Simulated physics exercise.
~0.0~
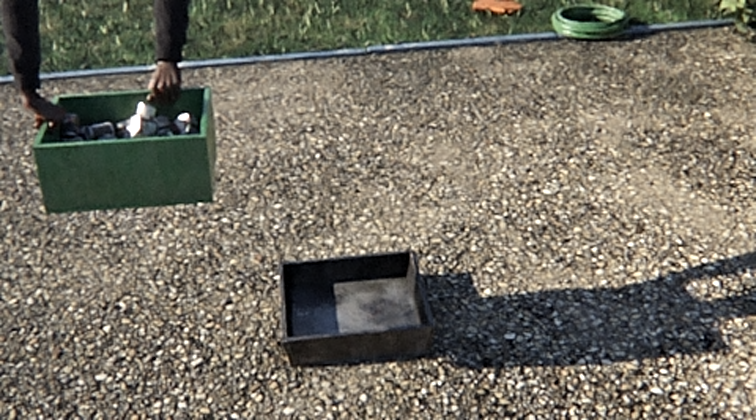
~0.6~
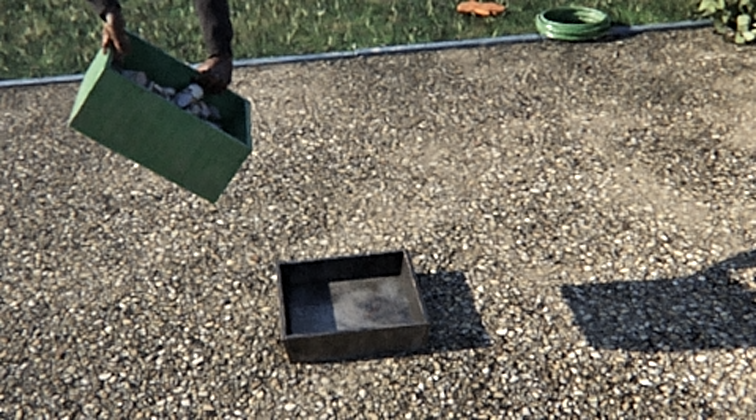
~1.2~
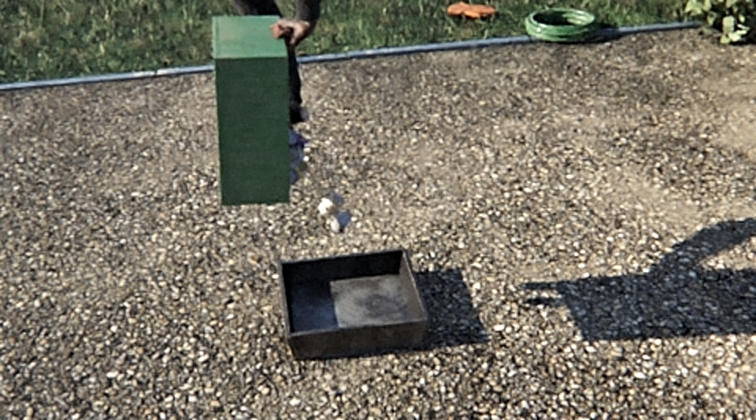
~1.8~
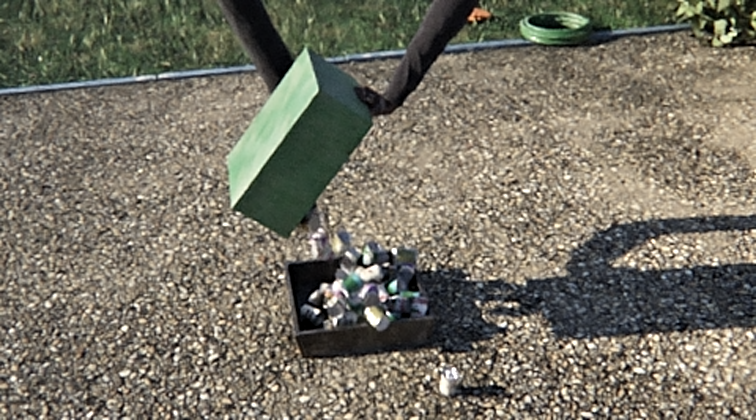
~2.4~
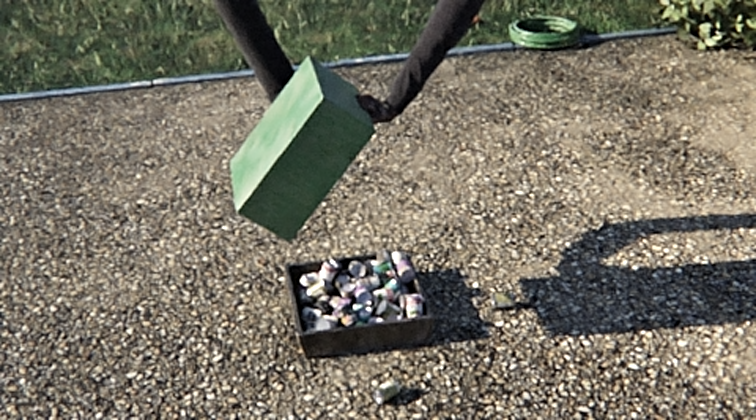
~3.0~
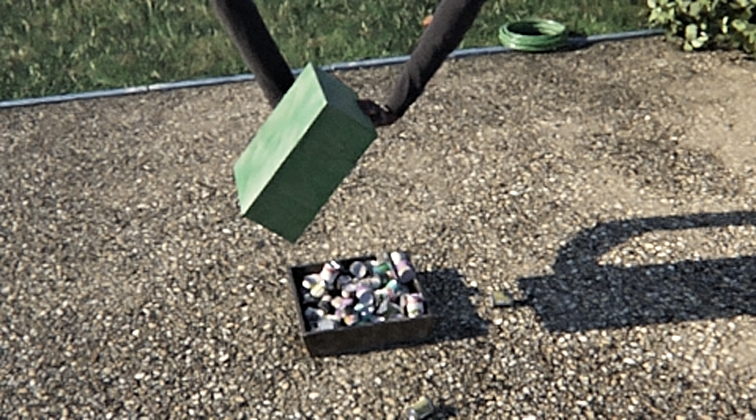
A person's hands held a green box of small tins above the gravelly ground, tipped it over to the right, and poured the tins into a black tray, nearly filling it, while a few missed and one rolled away in front.
